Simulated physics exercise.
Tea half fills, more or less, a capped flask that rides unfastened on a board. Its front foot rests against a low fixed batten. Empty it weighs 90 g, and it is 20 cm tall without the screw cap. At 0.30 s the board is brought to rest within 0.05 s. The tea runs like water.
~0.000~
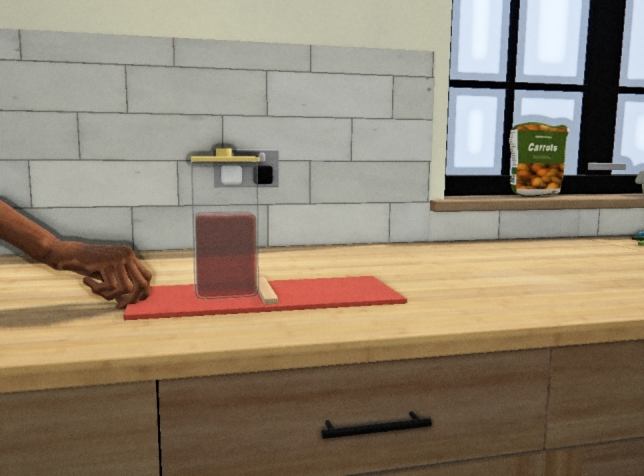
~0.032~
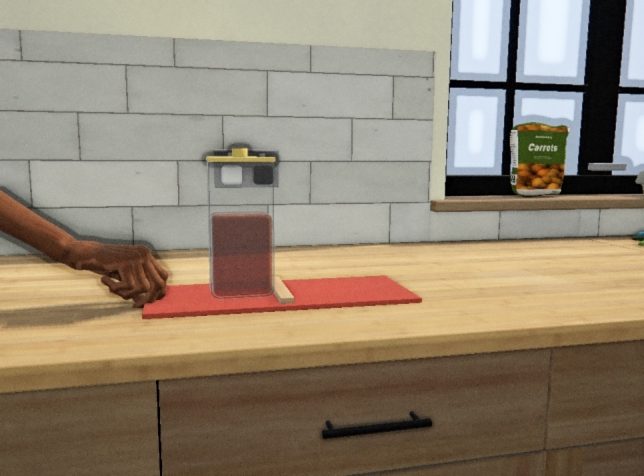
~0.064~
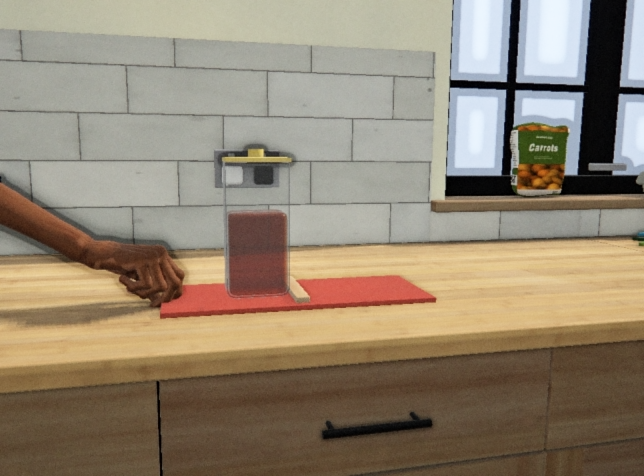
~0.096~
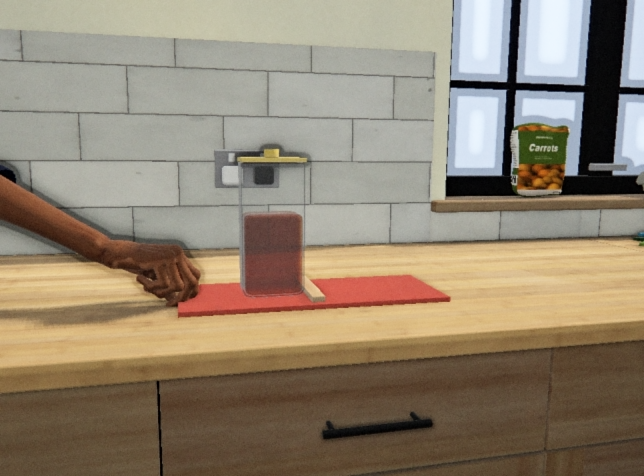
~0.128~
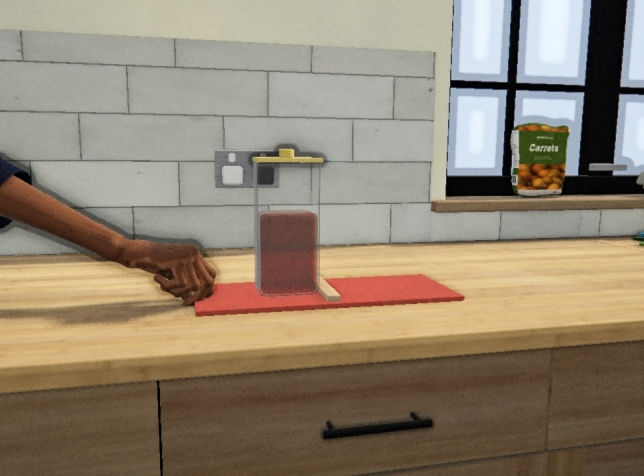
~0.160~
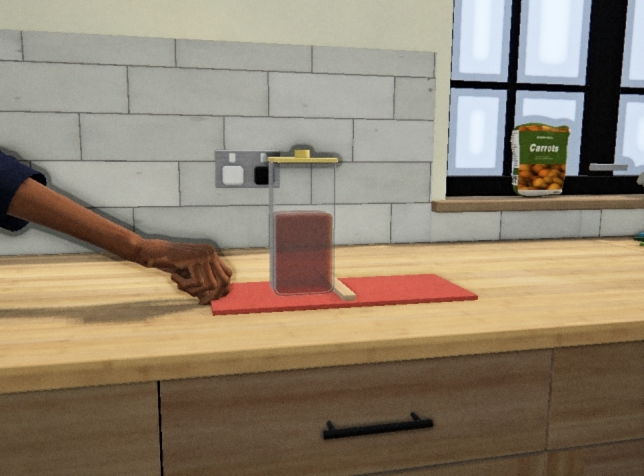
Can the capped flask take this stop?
The capped flask remains upright.
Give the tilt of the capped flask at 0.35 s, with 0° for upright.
It is at some 4°.
By 0.35 s the board moves at 0.00 m/s; the capped flask leans 4°.
By 0.47 s the capped flask leans 10°.
By 0.63 s the capped flask stands where it began.
By 0.85 s the capped flask stands where it began.
At rest the capped flask stands where it began.
